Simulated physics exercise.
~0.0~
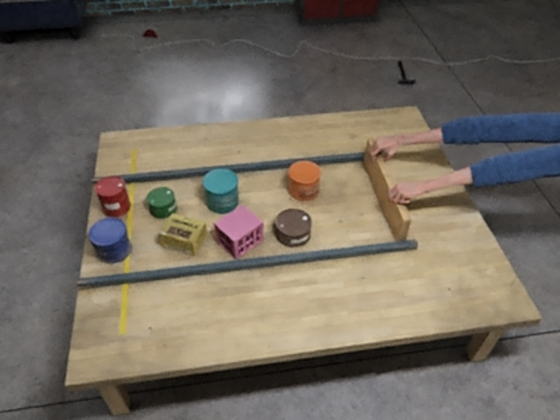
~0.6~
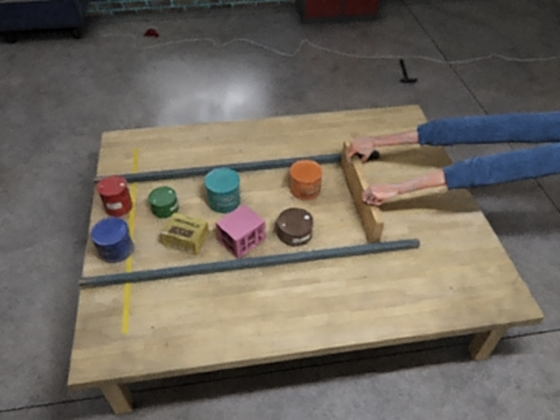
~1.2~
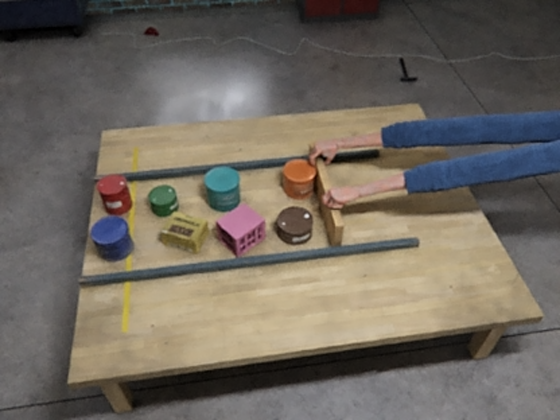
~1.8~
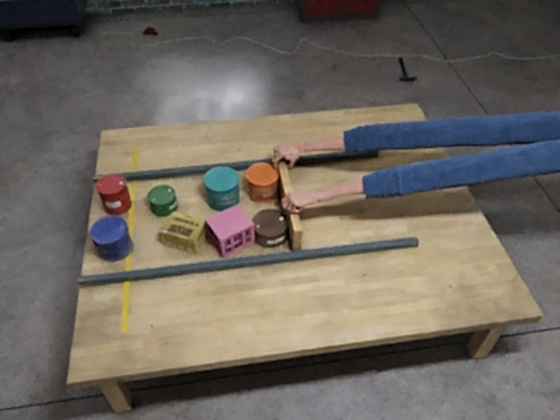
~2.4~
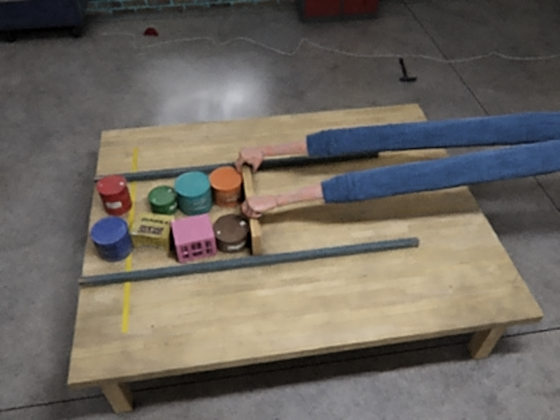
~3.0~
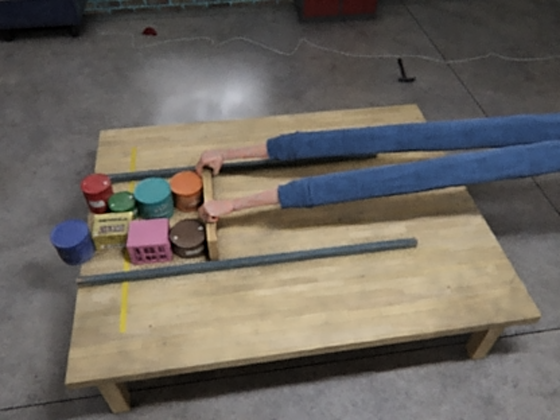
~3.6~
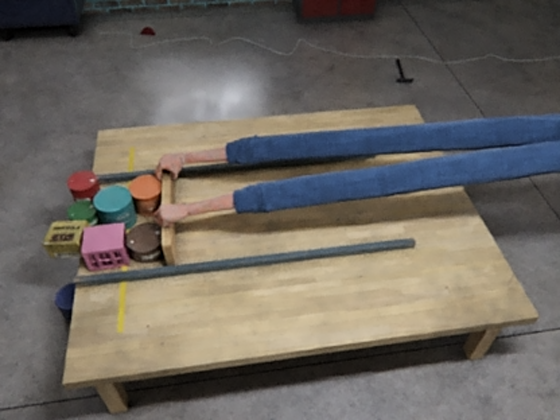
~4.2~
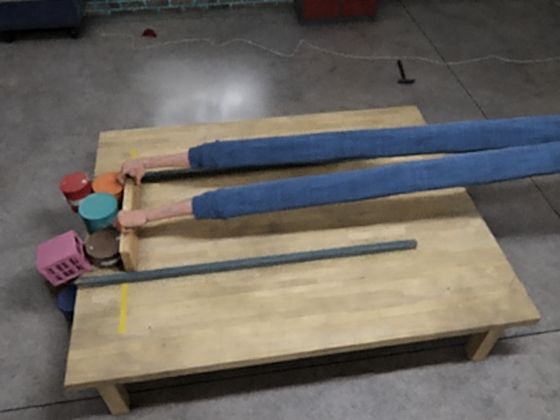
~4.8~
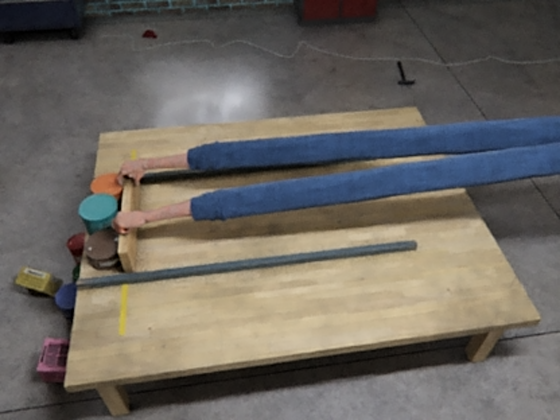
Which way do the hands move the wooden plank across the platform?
The hands push the plank to the left, toward the yellow tape strip near the platform's edge.
